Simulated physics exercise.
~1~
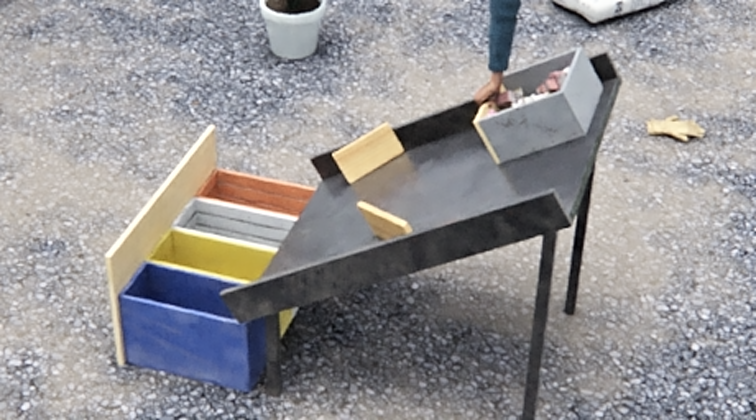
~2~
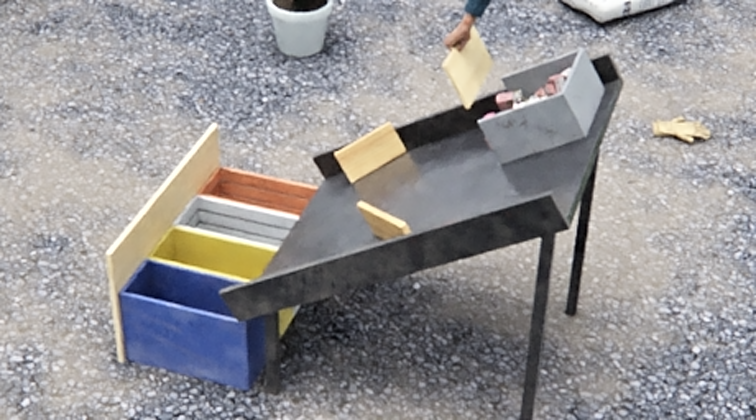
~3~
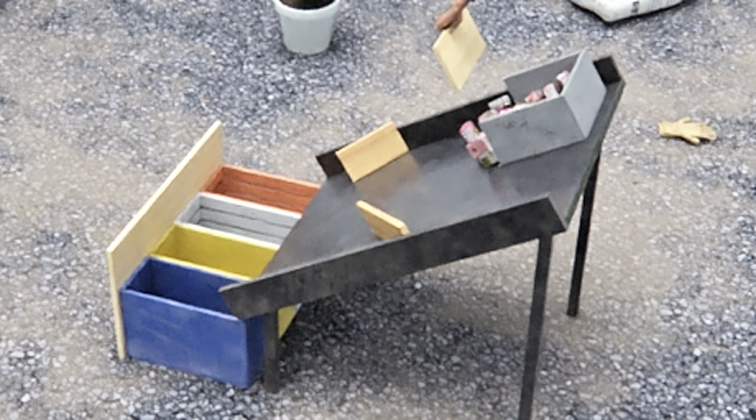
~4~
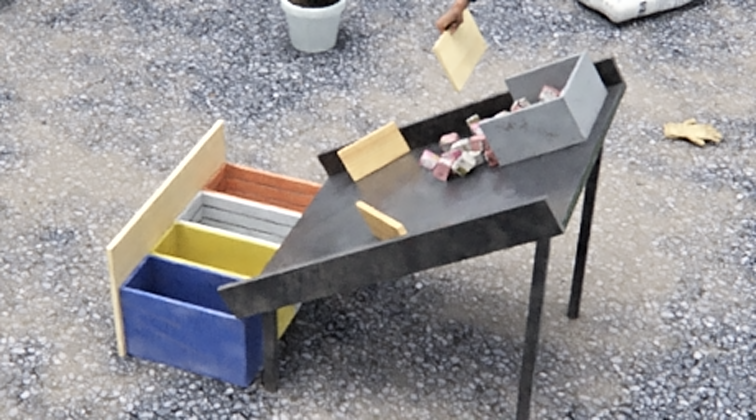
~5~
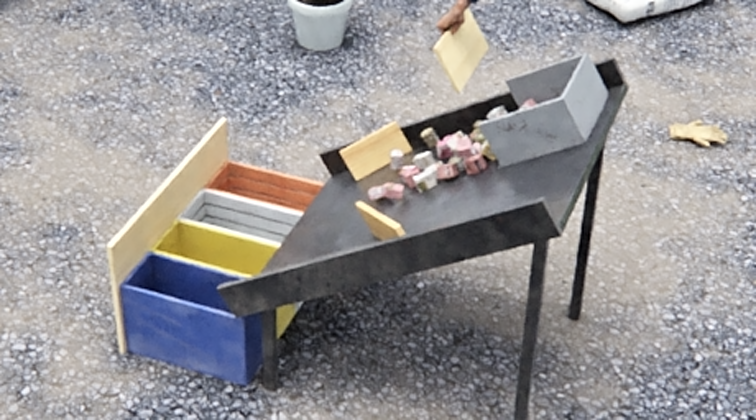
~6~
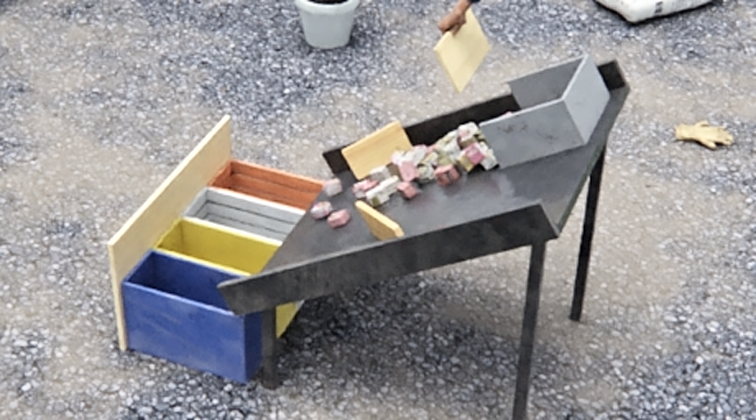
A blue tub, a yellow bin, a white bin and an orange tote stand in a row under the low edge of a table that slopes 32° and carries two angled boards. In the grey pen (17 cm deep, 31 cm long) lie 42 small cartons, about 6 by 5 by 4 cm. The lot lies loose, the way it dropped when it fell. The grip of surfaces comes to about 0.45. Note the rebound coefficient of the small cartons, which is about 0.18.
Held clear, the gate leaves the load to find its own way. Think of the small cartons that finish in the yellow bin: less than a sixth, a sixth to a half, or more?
Below a sixth, in the yellow bin.
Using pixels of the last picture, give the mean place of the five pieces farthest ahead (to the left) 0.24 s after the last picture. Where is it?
Centre: Approx. (252, 240) px.
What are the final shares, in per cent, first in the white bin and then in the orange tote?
Roughly 80 and 15 per cent.
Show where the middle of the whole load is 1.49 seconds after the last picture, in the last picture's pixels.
Around (243, 264).
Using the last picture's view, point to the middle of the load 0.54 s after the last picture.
Near (304, 208) in pixels.
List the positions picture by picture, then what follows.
In the first picture (places track the rim corner closest to us here; the camera moves round a little), grey pen (560, 92); yellow bin (267, 287); all still inside.
The second picture shows grey pen (560, 94).
The third picture shows grey pen (560, 95); 10 out.
The fourth picture shows grey pen (560, 97); 19 out, the lowest carton at (450, 143).
The fifth picture shows grey pen (560, 99); 30 out, the lowest carton at (379, 192).
The sixth picture shows grey pen (560, 100); yellow bin (267, 280); 38 out, the lowest carton at (322, 210).
Then, 0.24 s after the last picture, 1 in the yellow bin, 3 in the white bin, 34 on the slope and 4 in the air.
Then, 0.54 s after the last picture, 2 in the yellow bin, 13 in the white bin, 2 in the orange tote, 21 on the slope and 4 in the air.
Then, 0.95 s after the last picture, 2 in the yellow bin, 30 in the white bin, 5 in the orange tote, 2 on the slope and 3 in the air.
Outcome (1.49 s after the last picture), 2 in the yellow bin, 33 in the white bin and 7 in the orange tote. Asked share, 2 of 42, 5 per cent.
